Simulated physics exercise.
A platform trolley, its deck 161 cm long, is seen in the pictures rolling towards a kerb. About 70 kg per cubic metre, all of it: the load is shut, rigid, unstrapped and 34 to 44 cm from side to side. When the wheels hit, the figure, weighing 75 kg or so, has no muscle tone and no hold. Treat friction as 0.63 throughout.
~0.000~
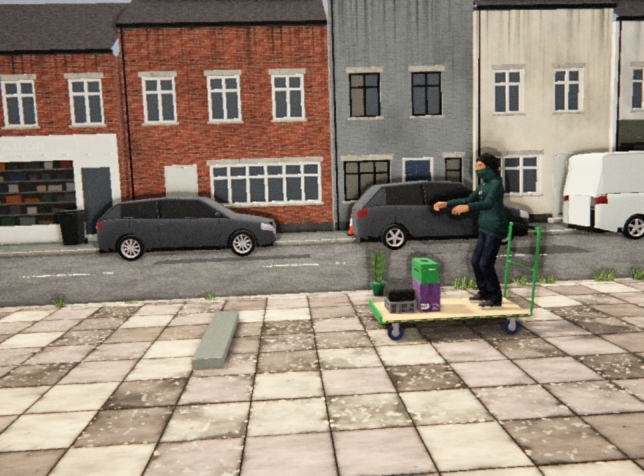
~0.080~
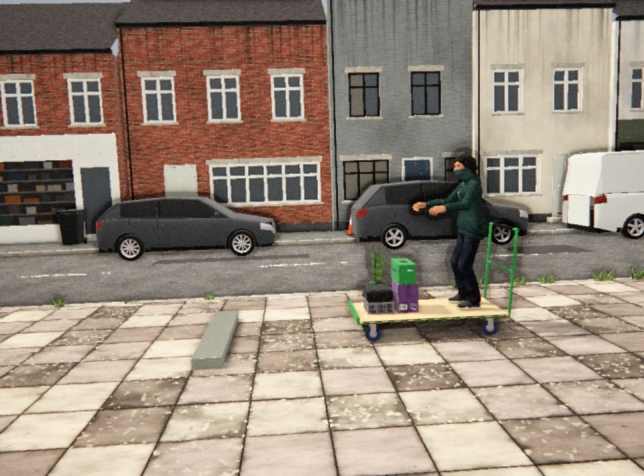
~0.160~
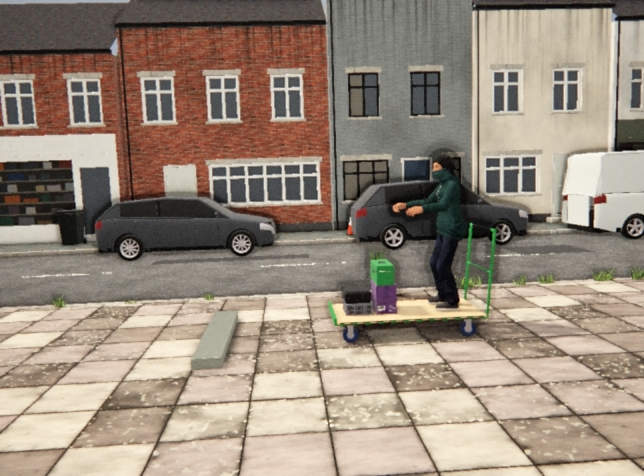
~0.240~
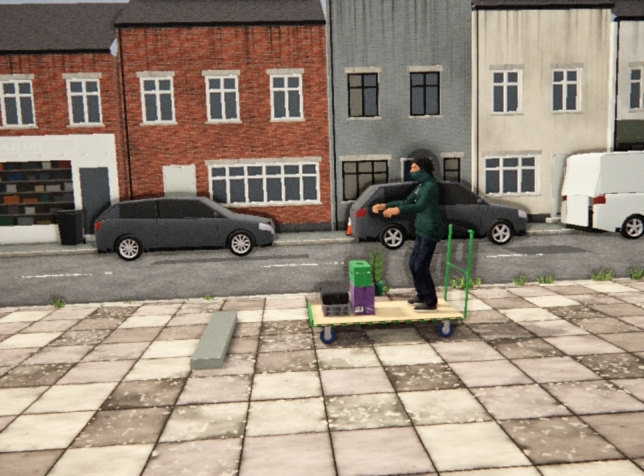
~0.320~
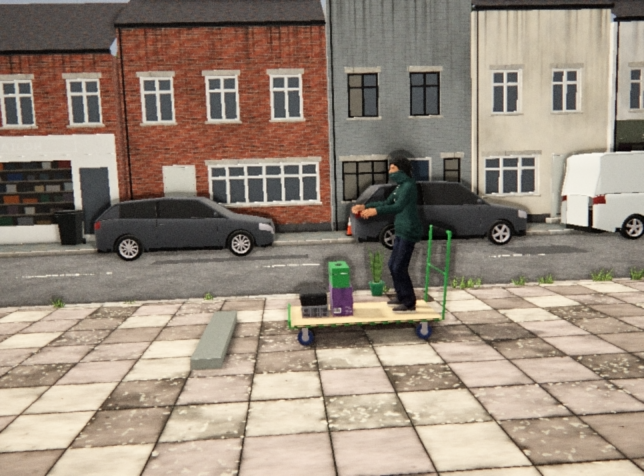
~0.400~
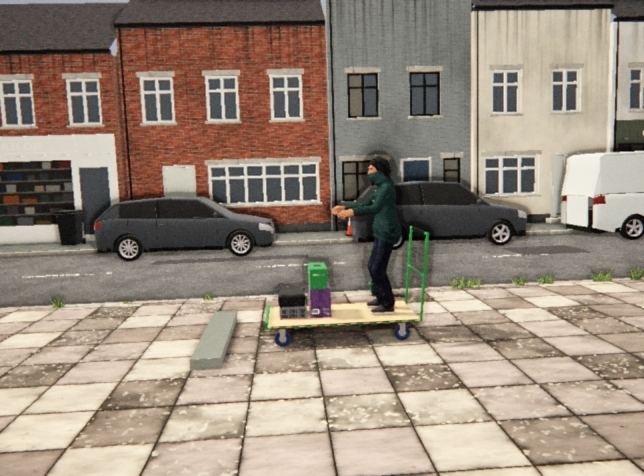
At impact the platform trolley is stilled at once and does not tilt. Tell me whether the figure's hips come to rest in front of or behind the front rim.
Over the edge.
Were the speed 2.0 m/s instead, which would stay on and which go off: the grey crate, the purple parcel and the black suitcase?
Result - grey stays aboard, purple stays aboard, black ends up off.
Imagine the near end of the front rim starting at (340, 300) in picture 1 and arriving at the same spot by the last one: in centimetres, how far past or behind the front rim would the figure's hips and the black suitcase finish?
Result: Hips at 50 behind, black at 60 past.
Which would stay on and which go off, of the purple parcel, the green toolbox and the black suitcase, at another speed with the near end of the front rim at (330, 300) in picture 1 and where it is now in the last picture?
In that case the purple item would stay put, the green item would go over and the black item would go over.
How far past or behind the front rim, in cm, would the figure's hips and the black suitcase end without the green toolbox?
In that case hips 10 past, black 100 past.
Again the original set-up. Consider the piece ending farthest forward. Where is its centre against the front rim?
Measured from the front rim, the centre lies around 130 cm past it.
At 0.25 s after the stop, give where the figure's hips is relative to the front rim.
Roughly 70 cm short of the front rim.
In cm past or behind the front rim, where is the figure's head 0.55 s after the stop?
About 40 cm past the front rim.
The wheels strike at 0.57 s.
After 0.82 s the figure's hips are 68 cm behind the rim, near (279, 256) in the last picture's view.
After 1.12 s the figure's hips are 27 cm behind the rim, near (243, 263) in the last picture's view.
After 1.57 s the figure's hips are 32 cm past the rim, near (192, 322) in the last picture's view.
When all is still (2.6 s), past the rim, green toolbox, black suitcase and the figure's hips; behind it, grey crate and purple parcel.
